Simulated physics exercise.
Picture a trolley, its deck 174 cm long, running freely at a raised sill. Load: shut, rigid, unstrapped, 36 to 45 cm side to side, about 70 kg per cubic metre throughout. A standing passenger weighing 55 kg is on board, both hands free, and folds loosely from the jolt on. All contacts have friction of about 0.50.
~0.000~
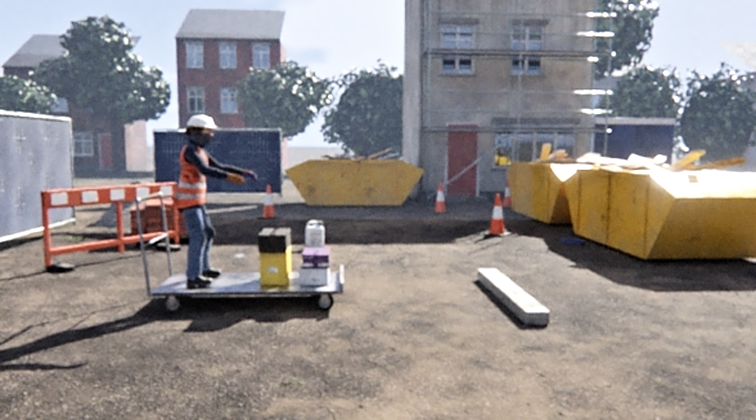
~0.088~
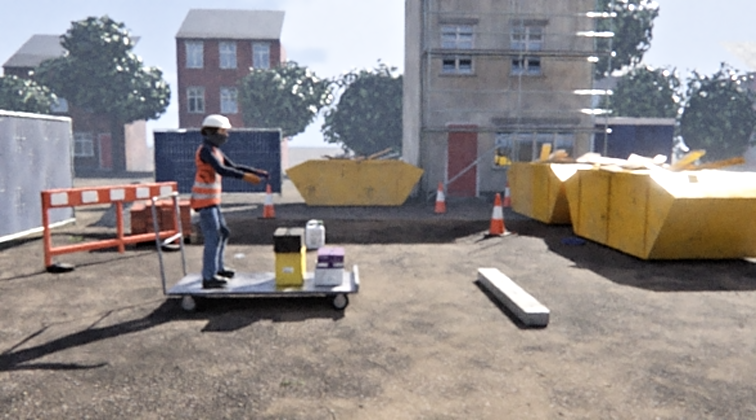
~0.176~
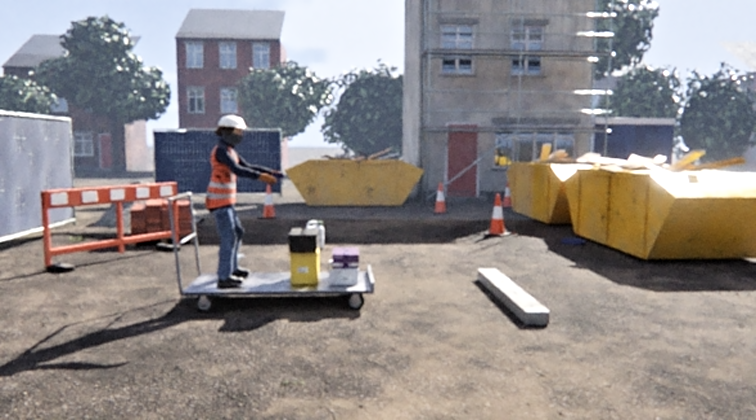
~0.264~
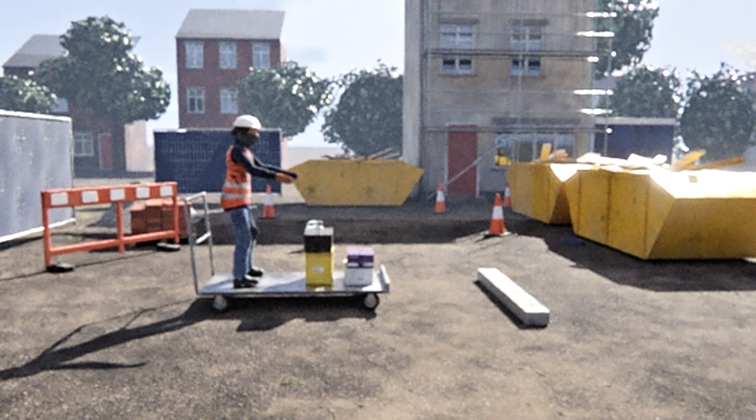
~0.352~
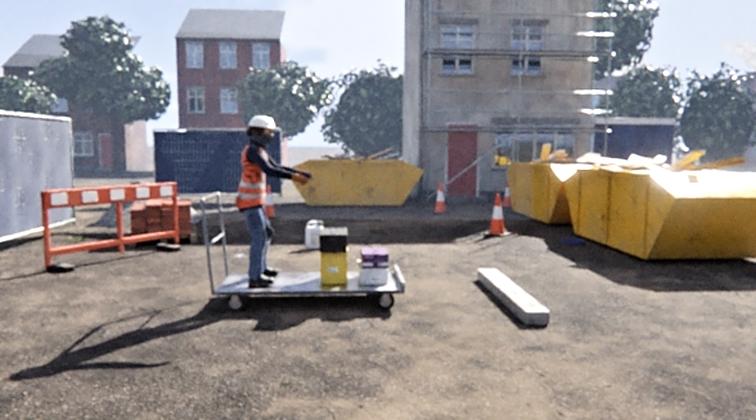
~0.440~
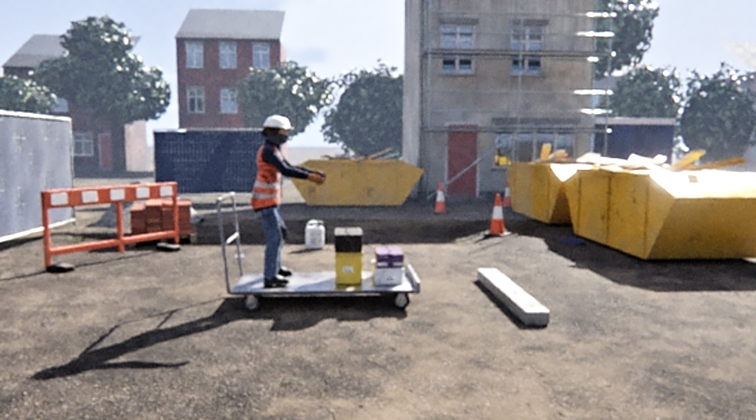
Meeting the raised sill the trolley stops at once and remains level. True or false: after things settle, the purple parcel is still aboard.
False.
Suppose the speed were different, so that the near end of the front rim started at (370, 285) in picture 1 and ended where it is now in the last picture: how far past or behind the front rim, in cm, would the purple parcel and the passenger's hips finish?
Purple: 10 cm behind; hips: 120 cm behind.
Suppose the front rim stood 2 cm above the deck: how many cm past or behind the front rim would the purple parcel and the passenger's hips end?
The purple item would end 50 cm past the front rim, while the hips end 110 cm behind it.
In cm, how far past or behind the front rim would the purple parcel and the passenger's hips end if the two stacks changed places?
In that case purple 40 behind, hips 90 behind.
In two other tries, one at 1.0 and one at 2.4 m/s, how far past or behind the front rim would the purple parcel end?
10 cm behind, then 70 cm past.
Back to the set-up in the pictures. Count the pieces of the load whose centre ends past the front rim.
Total: 1.
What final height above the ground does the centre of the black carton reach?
Roughly 70 centimetres.
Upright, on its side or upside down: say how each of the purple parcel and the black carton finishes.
At rest: Purple upside down, black upright.
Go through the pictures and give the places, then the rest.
The first picture shows purple parcel (317, 258), white tote (315, 273), rim corner (342, 290); 0 cm covered, 167 to go.
The second picture shows purple parcel (331, 258), white tote (329, 273), rim corner (357, 290); 15 cm covered, 153 to go.
The third picture shows purple parcel (346, 258), white tote (344, 273), rim corner (373, 290); 29 cm covered, 138 to go.
The fourth picture shows purple parcel (360, 258), white tote (358, 272), rim corner (388, 290); 44 cm covered, 124 to go.
The fifth picture shows purple parcel (375, 258), white tote (373, 272), rim corner (403, 290); 58 cm covered, 109 to go.
The sixth picture shows purple parcel (389, 258), white tote (387, 272), rim corner (419, 289); 73 cm covered, 95 to go. Speed about 1.6 m/s.
The wheels strike at 1.01 s.
After 1.26 s the purple parcel is 2 cm past the rim, tilted 10°, near (509, 258) in the last picture's view.
After 1.56 s the purple parcel is 26 cm past the rim, tilted 70°, near (531, 285) in the last picture's view.
After 2.01 s the purple parcel is 41 cm past the rim, tilted 135°, near (546, 285) in the last picture's view.
When all is still (3.2 s), past the rim, purple parcel; behind it, yellow tote, white tote, black carton and the passenger's hips.
